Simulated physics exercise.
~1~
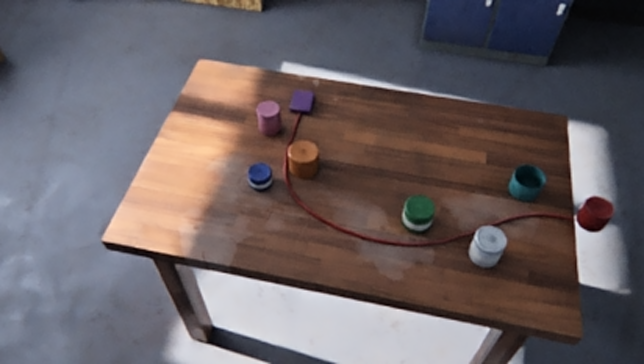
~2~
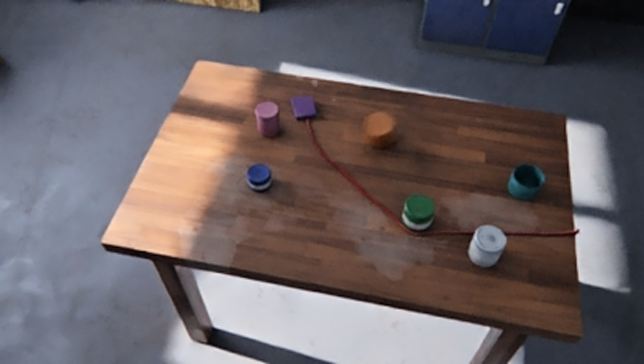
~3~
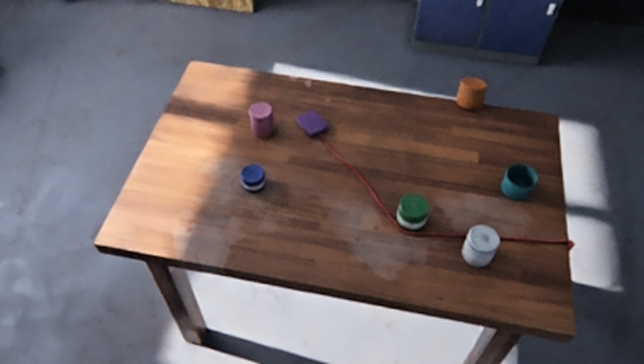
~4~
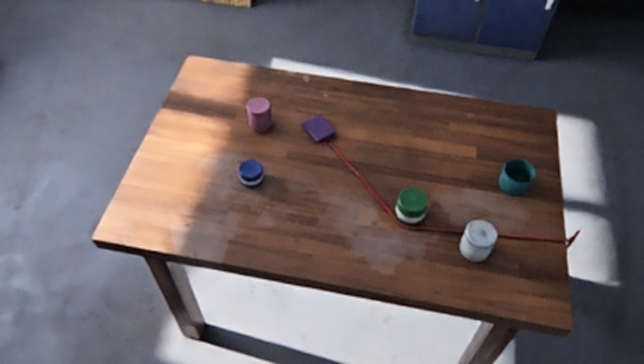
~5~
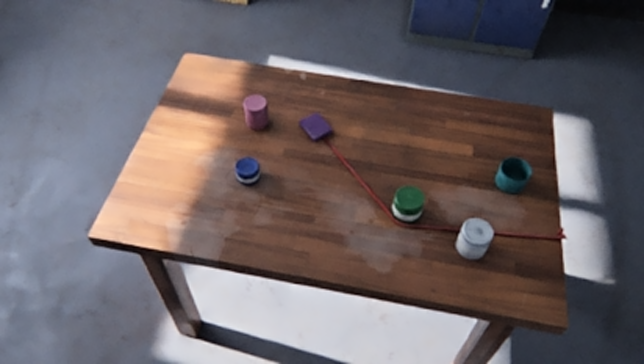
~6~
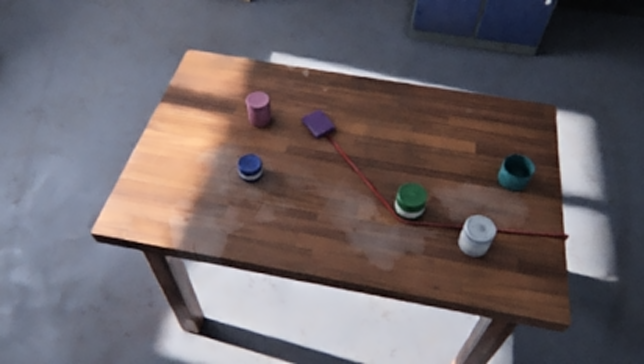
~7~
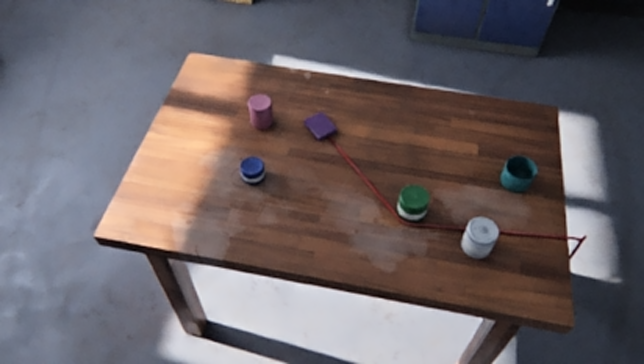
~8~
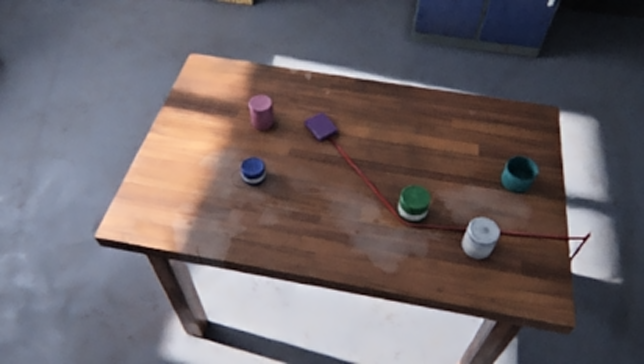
A wooden workbench stands on a grey floor, seen from above by a slightly swaying camera, with blue cabinets behind. A dark red cable winds from a flat purple phone at the upper left, around an orange tub and past a green canister and white tin, to a red speaker at the right edge, with pink and blue containers left and a teal cup right. The speaker drops off the right edge, the cable tightens, and the orange tub slides right. The phone shifts slightly right and down as the tub goes over the far edge. The phone and remaining containers end on the bench, the cable's tail over the right edge.
